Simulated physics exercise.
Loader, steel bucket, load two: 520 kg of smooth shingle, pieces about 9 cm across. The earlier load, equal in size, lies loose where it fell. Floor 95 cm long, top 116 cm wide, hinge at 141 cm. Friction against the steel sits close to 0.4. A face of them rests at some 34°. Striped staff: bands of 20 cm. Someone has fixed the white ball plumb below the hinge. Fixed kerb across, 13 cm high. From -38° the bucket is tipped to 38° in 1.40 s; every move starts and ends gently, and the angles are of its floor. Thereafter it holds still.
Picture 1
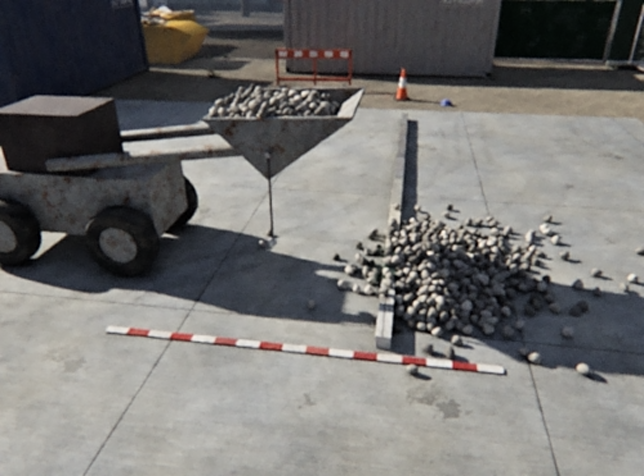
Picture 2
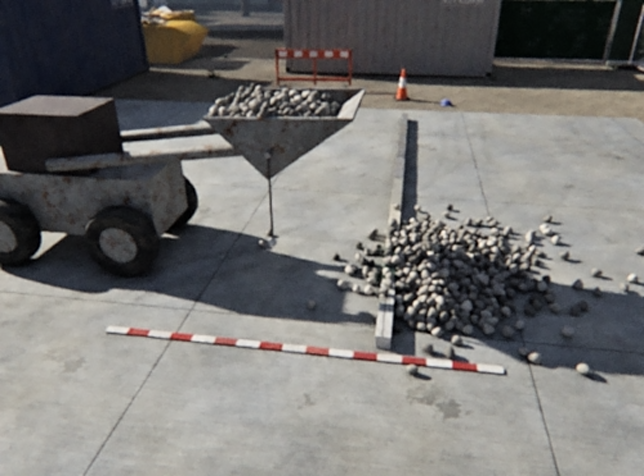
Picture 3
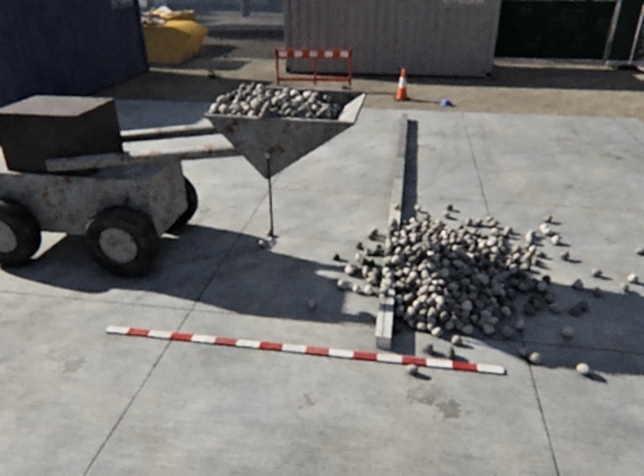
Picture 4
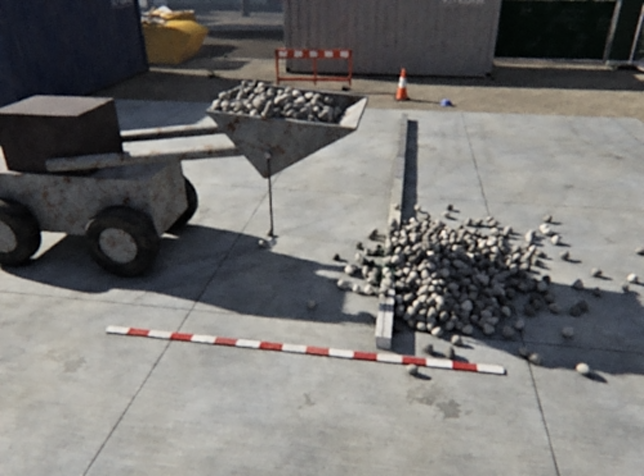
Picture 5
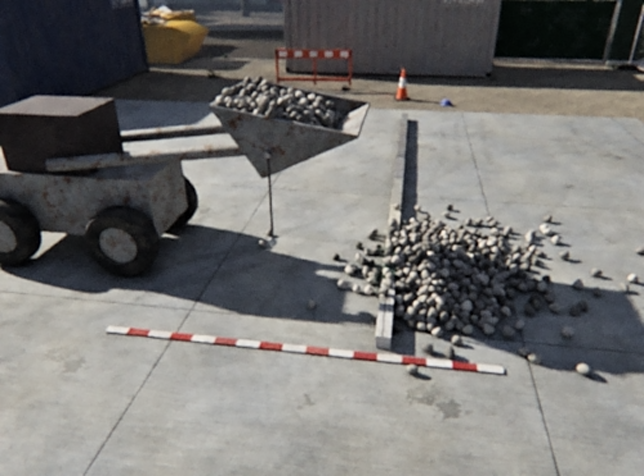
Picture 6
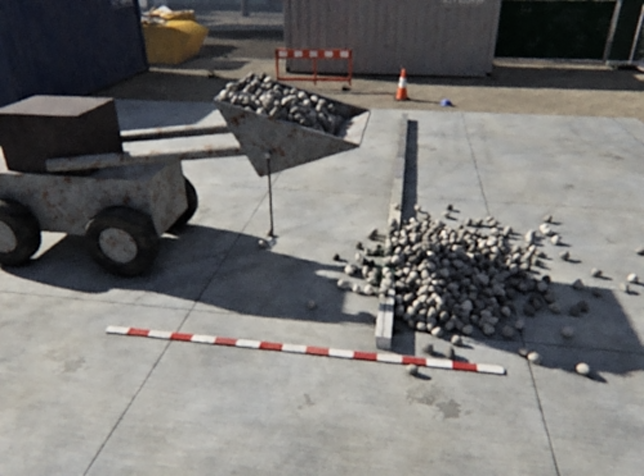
A loader's raised metal bucket, heaped with grey stones, tilted slowly and slightly down to the right, its load shifting a little, while the loader and the loose pile over the kerb stayed still.
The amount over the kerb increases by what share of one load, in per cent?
By about 30 per cent of a load.
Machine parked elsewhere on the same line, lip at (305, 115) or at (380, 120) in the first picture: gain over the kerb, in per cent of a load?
The first would add some 5 per cent and the second some 60 per cent.
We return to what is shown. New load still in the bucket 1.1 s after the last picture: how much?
It holds some 40 per cent.
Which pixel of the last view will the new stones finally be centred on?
The centre sits about (375, 255).
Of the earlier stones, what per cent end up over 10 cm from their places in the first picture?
The answer is about 5 per cent.
Then, 0.6 s after the last picture the floor is at 26°; in per cent of one load, 99 in the bucket, 9 on this side of the kerb, 93 over the kerb; the foremost stones are at (609, 270).
Then, 1.1 s after the last picture the floor is at 38°; in per cent of one load, 39 in the bucket, 67 on this side of the kerb, 95 over the kerb; the foremost stones are at (609, 270).
Then, 1.4 s after the last picture the floor is at 38°; in per cent of one load, 6 in the bucket, 81 on this side of the kerb, 113 over the kerb; the foremost stones are at (609, 270).
Then, 4.2 s after the last picture the floor is at 38°; in per cent of one load, 0 in the bucket, 78 on this side of the kerb, 123 over the kerb; the foremost stones are at (609, 270). Net gain over the kerb, 30.
